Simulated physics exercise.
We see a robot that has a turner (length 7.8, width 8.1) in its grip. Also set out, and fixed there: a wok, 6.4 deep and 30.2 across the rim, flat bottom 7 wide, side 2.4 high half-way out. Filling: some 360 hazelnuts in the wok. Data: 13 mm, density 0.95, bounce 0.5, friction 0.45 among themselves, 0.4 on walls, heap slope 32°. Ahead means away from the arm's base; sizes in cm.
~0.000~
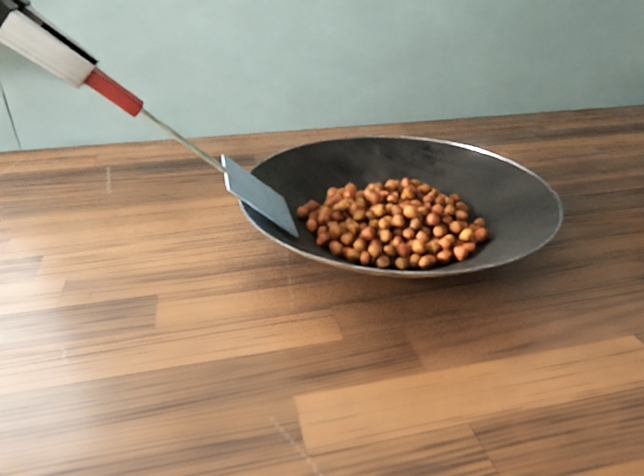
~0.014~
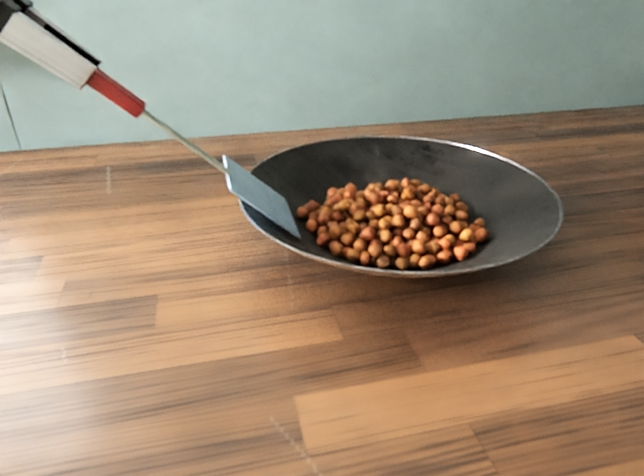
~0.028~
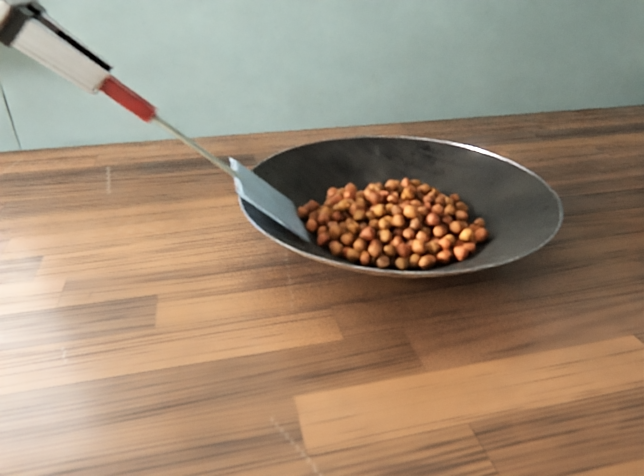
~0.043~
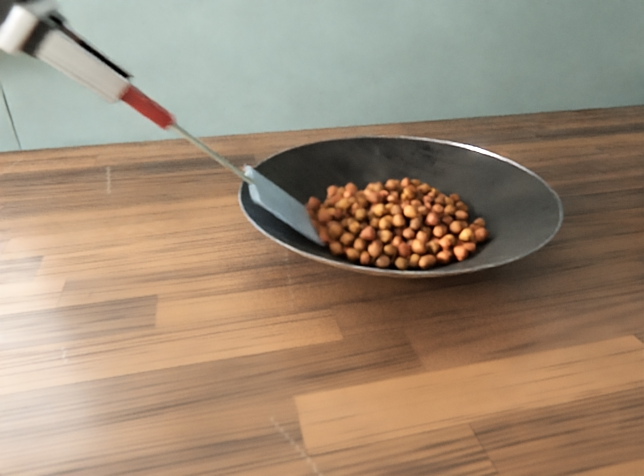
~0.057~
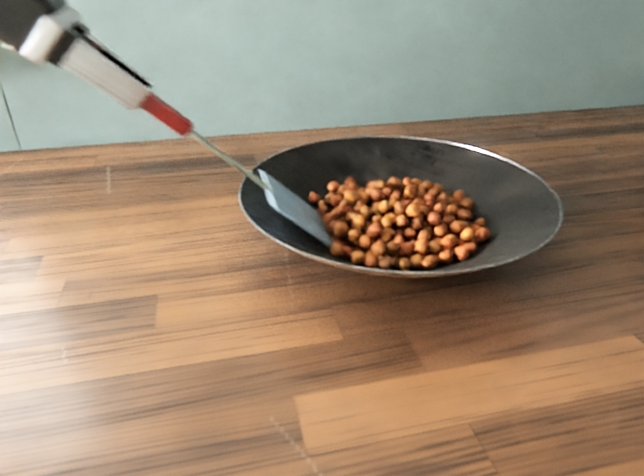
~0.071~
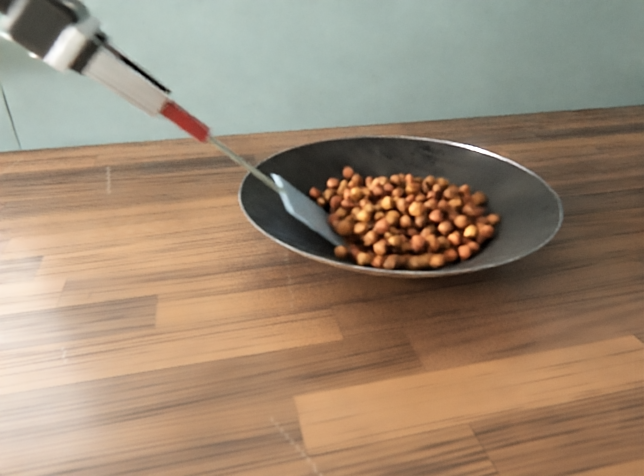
Robot arm sliding a turner down into a dark wok from the left, nudging a heap of brown hazelnuts slightly rightward.
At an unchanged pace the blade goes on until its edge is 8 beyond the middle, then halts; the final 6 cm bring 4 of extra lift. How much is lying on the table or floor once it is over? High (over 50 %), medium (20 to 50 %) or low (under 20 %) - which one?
Medium, from 20 to 50 %.
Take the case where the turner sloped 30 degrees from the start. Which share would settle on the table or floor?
Roughly 35 per cent.
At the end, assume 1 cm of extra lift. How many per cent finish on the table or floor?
You'd expect near 40 percent of it there.
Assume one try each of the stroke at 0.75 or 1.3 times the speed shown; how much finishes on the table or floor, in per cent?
Try one about 20 %, try two about 45 %.
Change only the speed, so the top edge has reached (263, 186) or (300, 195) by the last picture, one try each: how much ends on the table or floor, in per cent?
That comes to some 15 and some 50 percent, in that order.
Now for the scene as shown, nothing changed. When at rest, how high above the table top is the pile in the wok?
Some 6.0 cm above the table.
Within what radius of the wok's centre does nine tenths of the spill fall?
About 65 cm from the centre.
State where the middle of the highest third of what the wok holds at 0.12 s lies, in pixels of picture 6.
(429, 203).
After 0.12 s, sloping 43°, highest piece 7 above the table; 365 in the wok.
After 0.17 s, sloping 43°, highest piece 8 above the table; 363 in the wok, 2 on the blade or in flight.
After 0.39 s, sloping 43°, highest piece 13 above the table; 229 in the wok, 63 on the table or floor, 73 on the blade or in flight.
After 1.44 s, sloping 43°, highest piece 6 above the table; 229 in the wok, 136 on the table or floor.
At rest, 229 in the wok, 136 on the table or floor. That is 37 % on the table or floor.
